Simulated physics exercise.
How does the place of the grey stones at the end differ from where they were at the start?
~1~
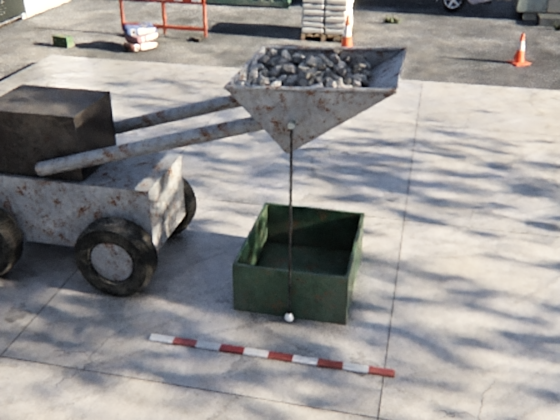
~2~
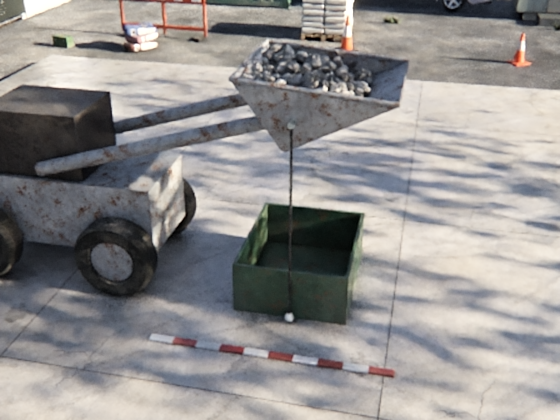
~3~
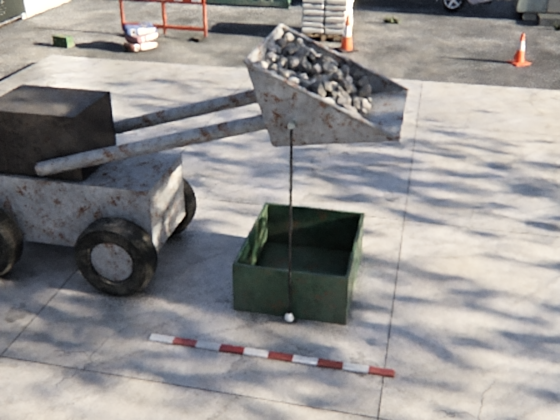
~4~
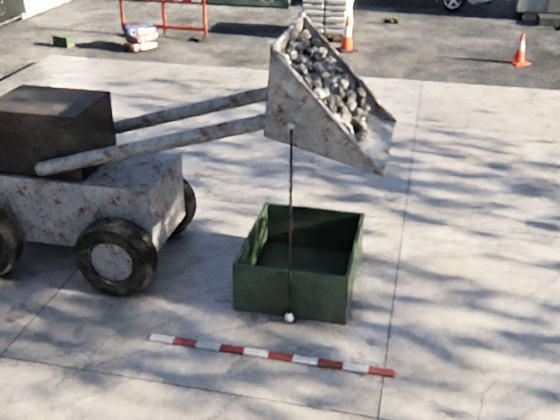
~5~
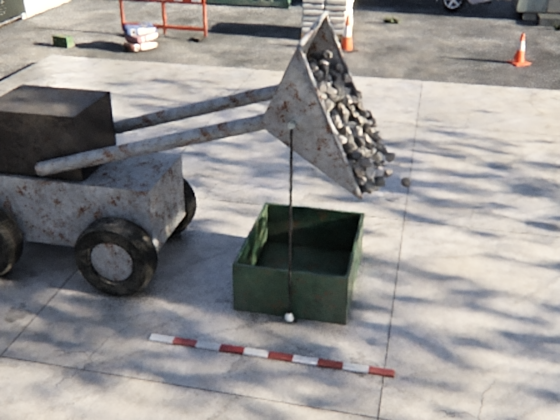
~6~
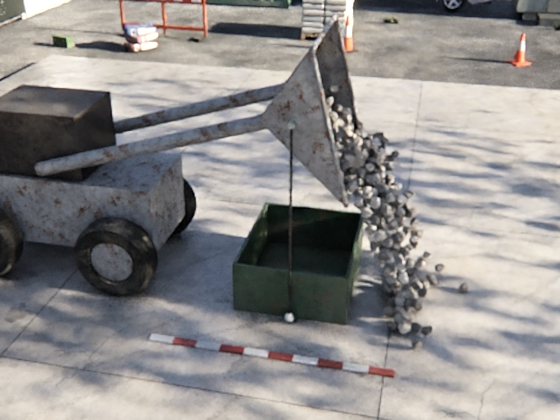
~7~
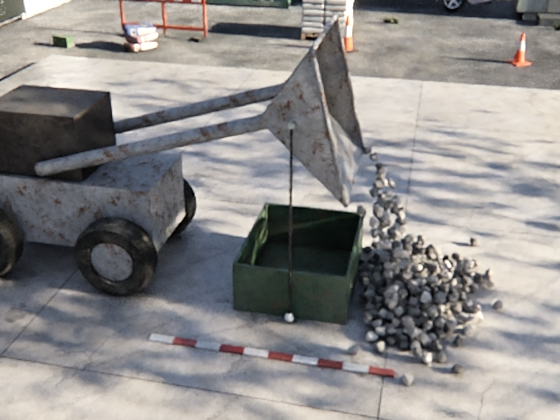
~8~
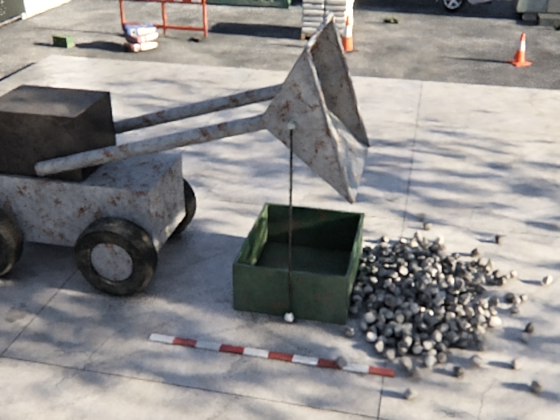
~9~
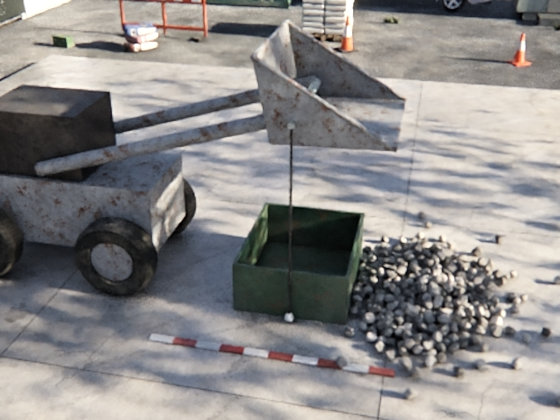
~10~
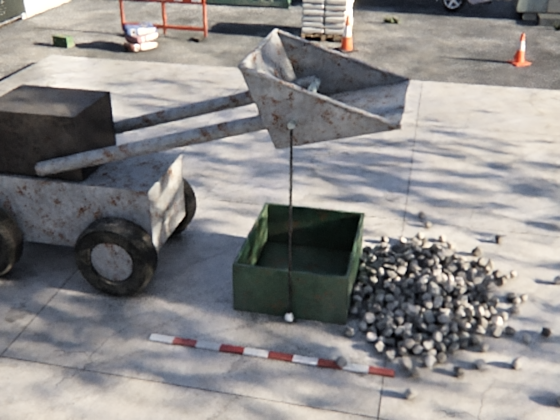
At the start the stones sit up in the raised bucket above the green bin. At the end they lie in a heap on the paving, lower down and just to the right of the bin.
